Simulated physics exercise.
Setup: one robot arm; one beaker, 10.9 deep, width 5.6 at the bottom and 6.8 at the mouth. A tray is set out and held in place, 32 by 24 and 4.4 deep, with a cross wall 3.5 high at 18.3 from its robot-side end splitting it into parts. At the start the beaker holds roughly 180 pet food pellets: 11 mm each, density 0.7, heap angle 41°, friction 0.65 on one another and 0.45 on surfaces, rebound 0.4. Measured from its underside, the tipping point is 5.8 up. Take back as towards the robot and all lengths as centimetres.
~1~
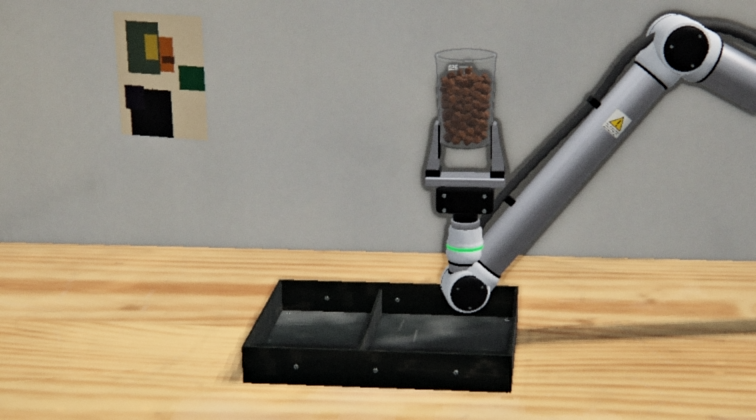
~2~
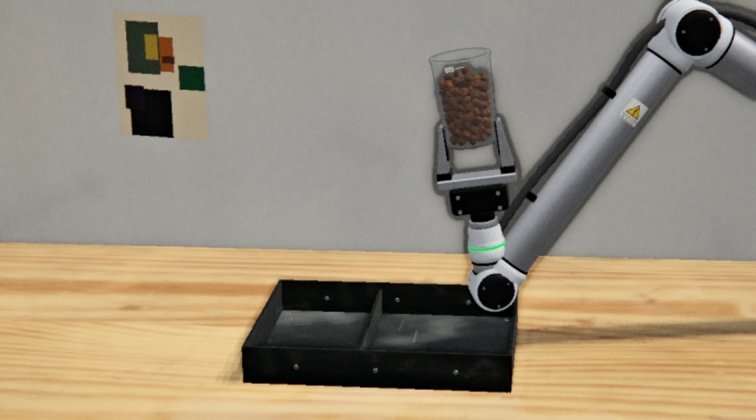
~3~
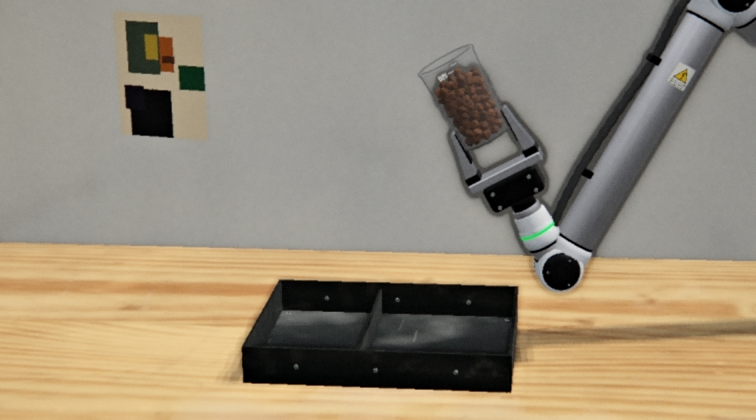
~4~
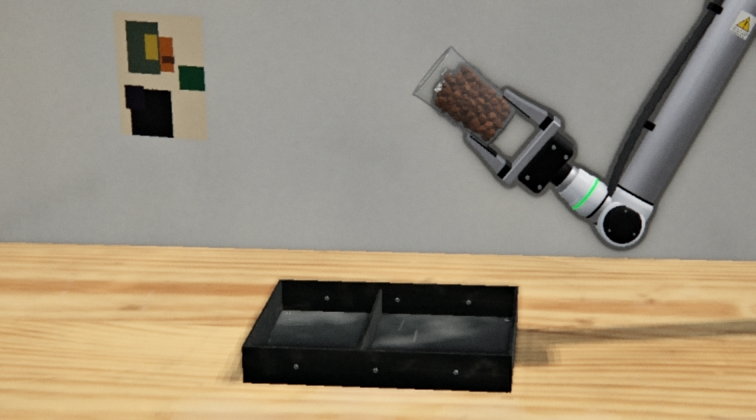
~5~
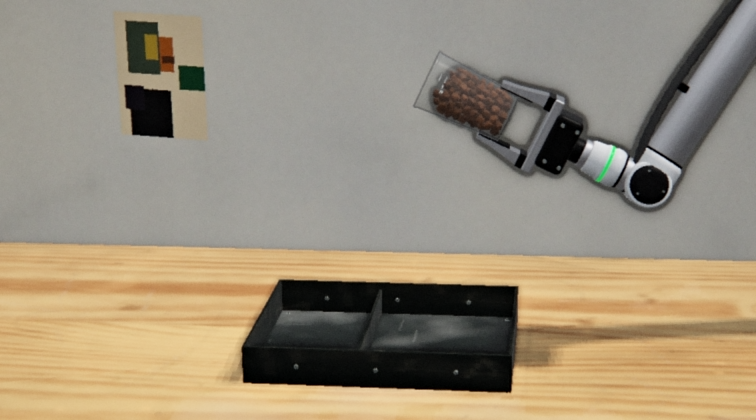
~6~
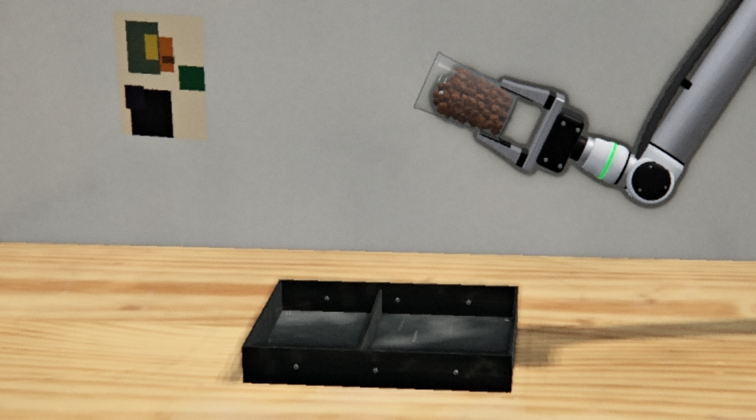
A robot arm held a clear beaker of brown pellets upright above a black divided tray, then swung its gripper over to the left, tilting the beaker well onto its side, pellets still inside.
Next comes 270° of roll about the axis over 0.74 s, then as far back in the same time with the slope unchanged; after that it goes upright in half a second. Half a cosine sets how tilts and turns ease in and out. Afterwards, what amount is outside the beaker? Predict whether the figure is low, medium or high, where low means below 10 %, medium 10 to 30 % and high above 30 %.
Low.
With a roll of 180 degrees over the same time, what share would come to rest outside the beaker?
That would come to close to 0 in a hundred.
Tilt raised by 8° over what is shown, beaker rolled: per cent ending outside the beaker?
Estimate: Around 5 %.
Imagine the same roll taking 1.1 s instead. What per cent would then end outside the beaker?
Then roughly 0 per cent.
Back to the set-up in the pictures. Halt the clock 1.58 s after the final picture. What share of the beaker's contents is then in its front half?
Reading: Roughly 45 percent.
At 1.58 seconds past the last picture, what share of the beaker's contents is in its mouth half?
Mouth-half share: Approx. 45 in a hundred.
Then, 0.79 s on, tipped 66°, highest piece 36 above the table; 175 in the beaker.
Then, 1.58 s on, tipped 59°, highest piece 36 above the table; 175 in the beaker.
Then, 2.18 s on, upright, highest piece 38 above the table; 175 in the beaker.
Then, 2.88 s on, upright, highest piece 38 above the table; 175 in the beaker.
In the end, 175 in the beaker. That is 0 % outside the beaker.
